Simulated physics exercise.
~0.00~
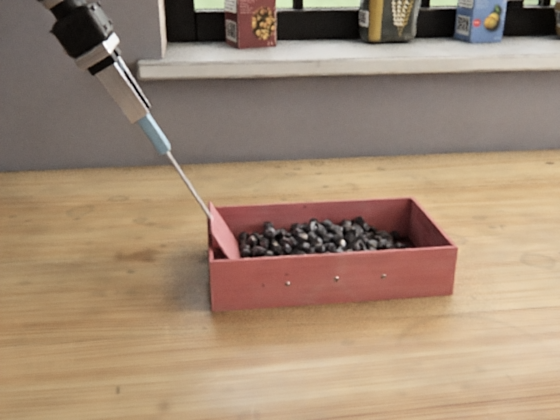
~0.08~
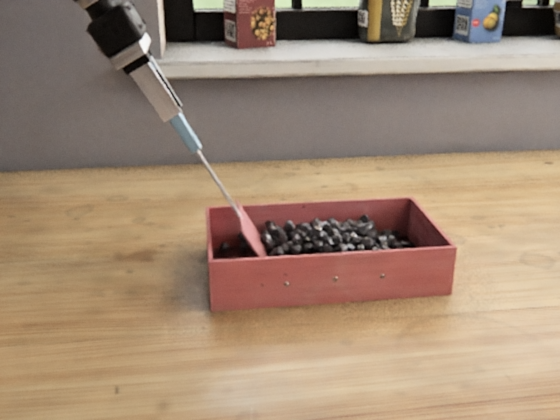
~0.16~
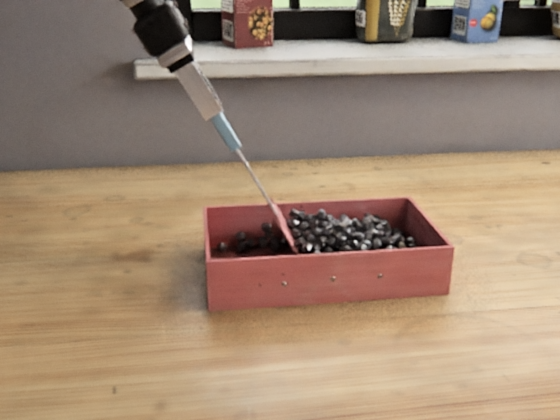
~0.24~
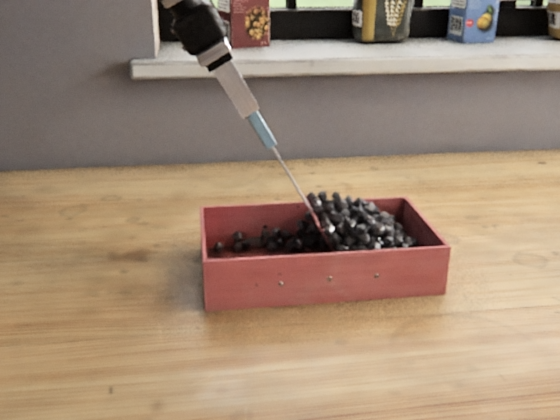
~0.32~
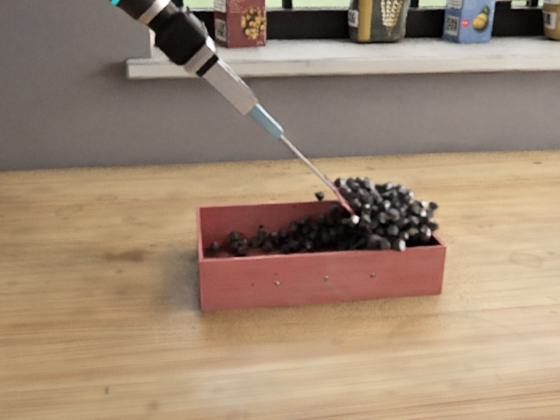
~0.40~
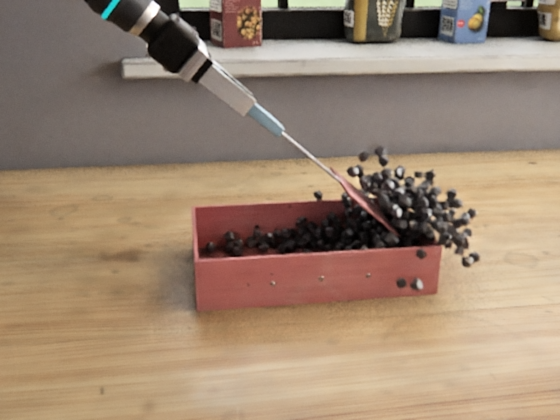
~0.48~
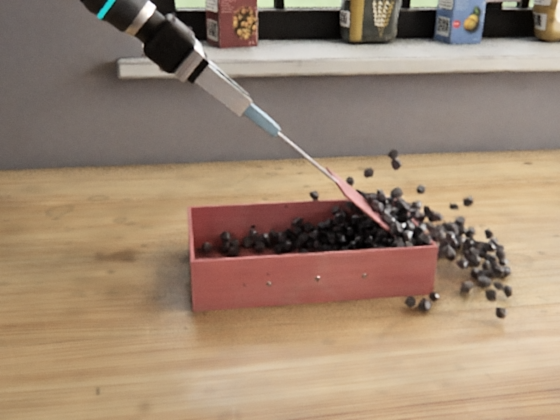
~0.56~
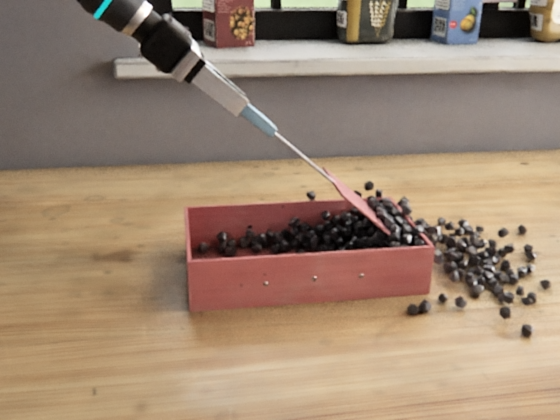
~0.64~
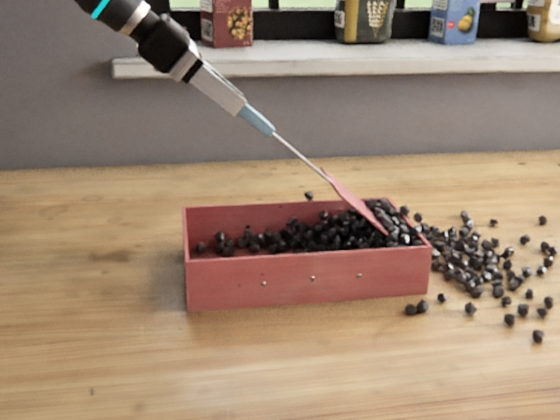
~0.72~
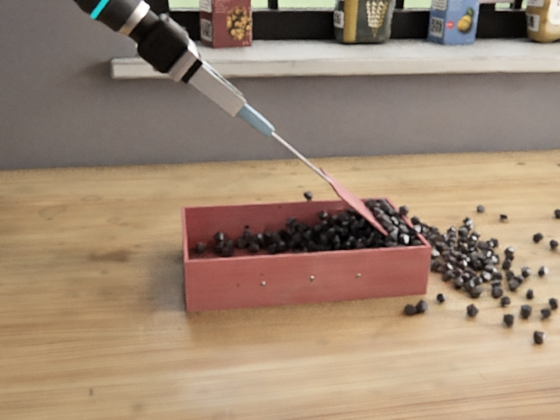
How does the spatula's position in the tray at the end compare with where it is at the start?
At the start the spatula is at the left end of the tray. At the end it rests near the right end, slightly higher and leaning flatter against the heaped pebbles.
